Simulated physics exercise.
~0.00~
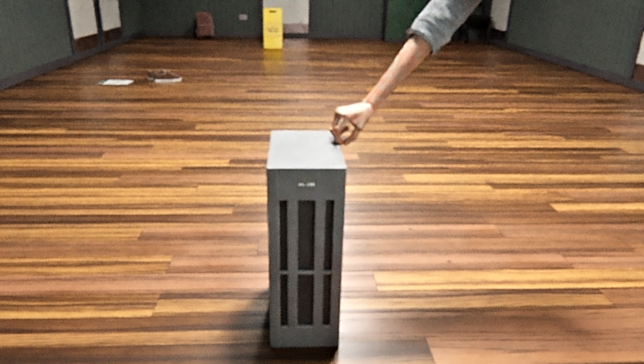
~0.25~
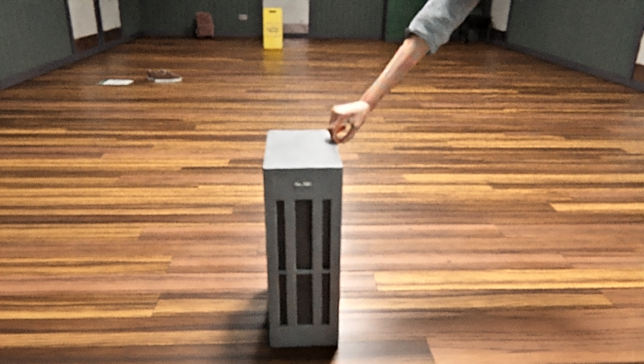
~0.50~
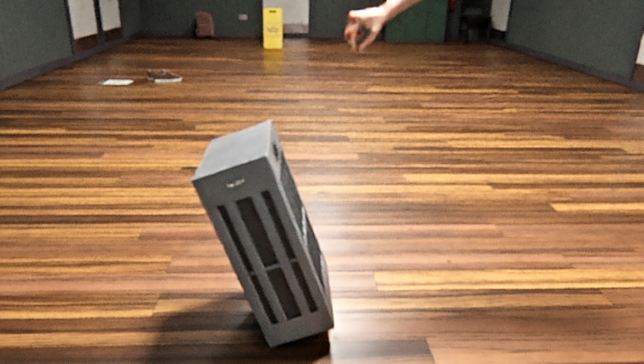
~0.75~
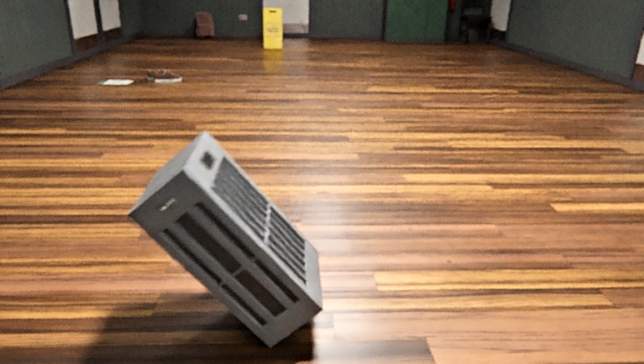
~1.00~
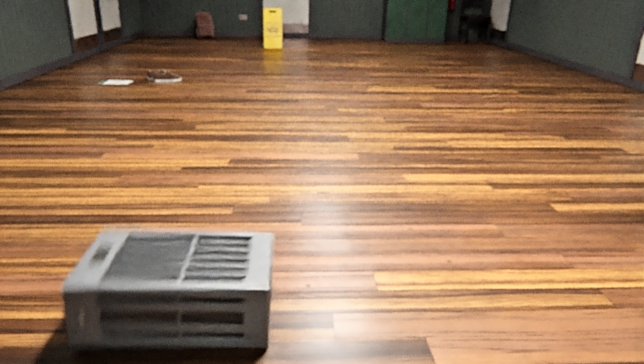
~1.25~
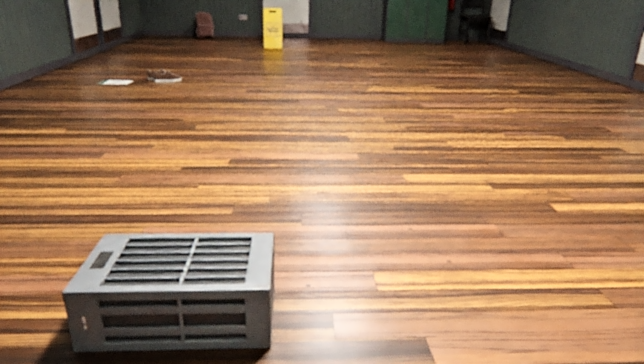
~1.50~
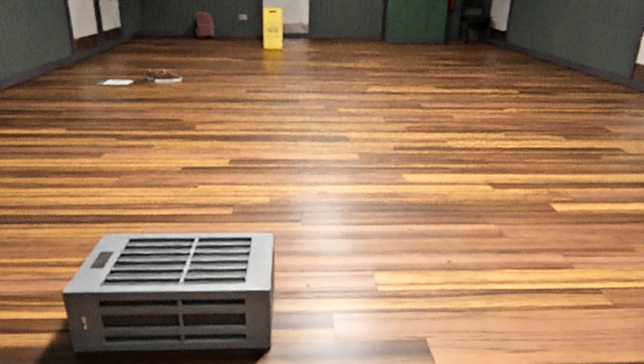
In a wide room with a striped wooden floor and dark green walls, seen from a still, slightly raised view, a tall grey crate with slatted openings stands upright near the centre foreground. A yellow object stands by the far wall, and a few small items lie on the floor at the back left. An arm in a grey sleeve reaches in from the upper right, its hand at the crate's top. The crate tips to the left as the hand draws back out of view. It leans further, falls over and ends lying still on its side at the lower left.
